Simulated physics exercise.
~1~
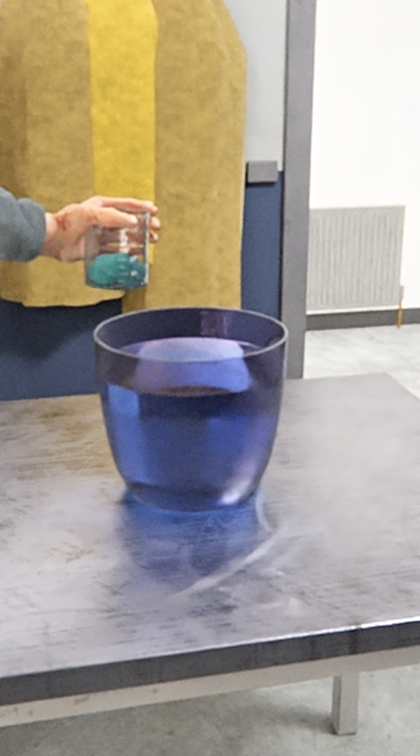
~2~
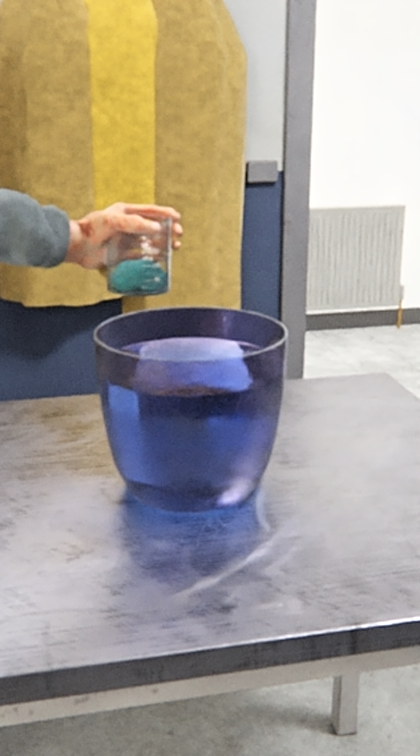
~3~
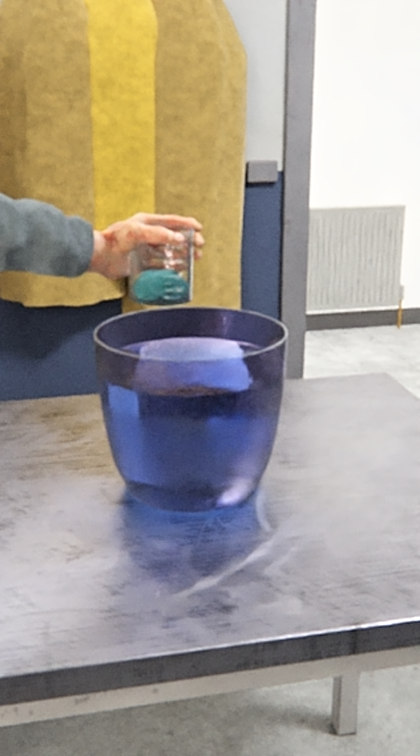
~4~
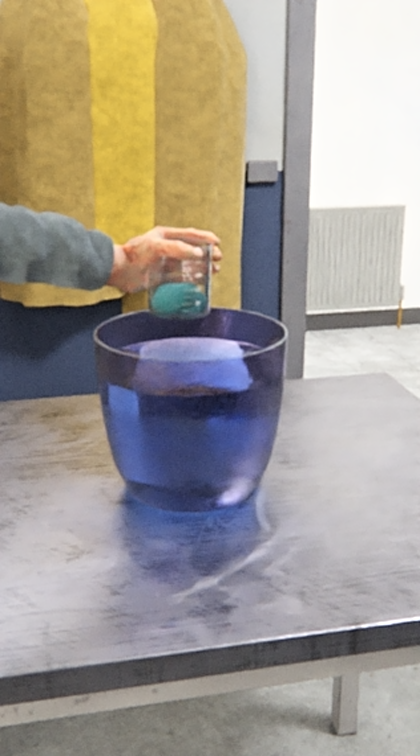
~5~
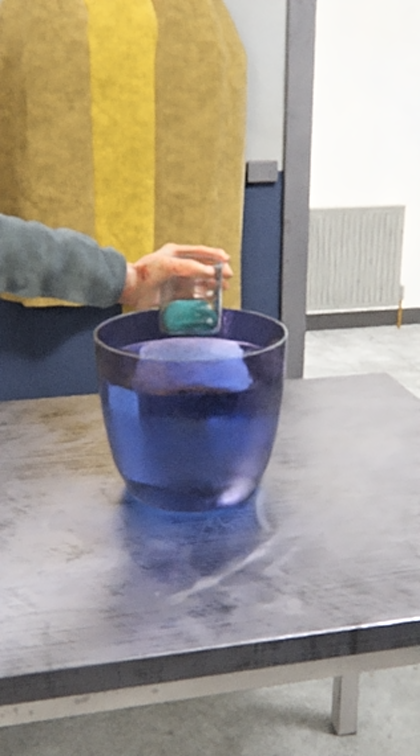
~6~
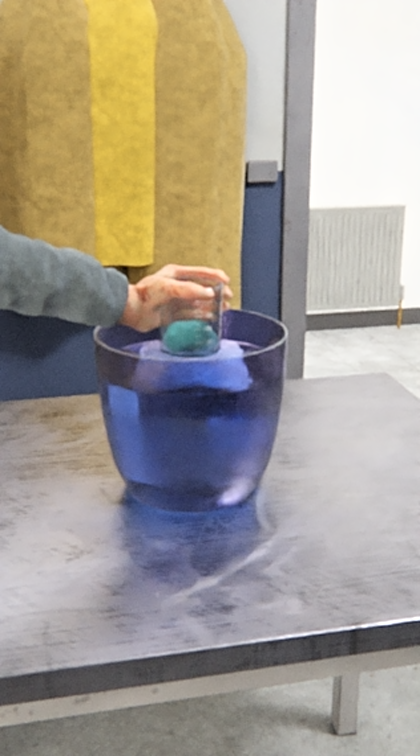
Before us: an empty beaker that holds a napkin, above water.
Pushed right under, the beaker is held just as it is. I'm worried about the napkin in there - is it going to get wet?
Pretty sure it will be doused.
Shortly, the beaker enters the water.
Then, water pours in as the air escapes.
At the finish, the beaker is under, flooded, and the napkin is wet.
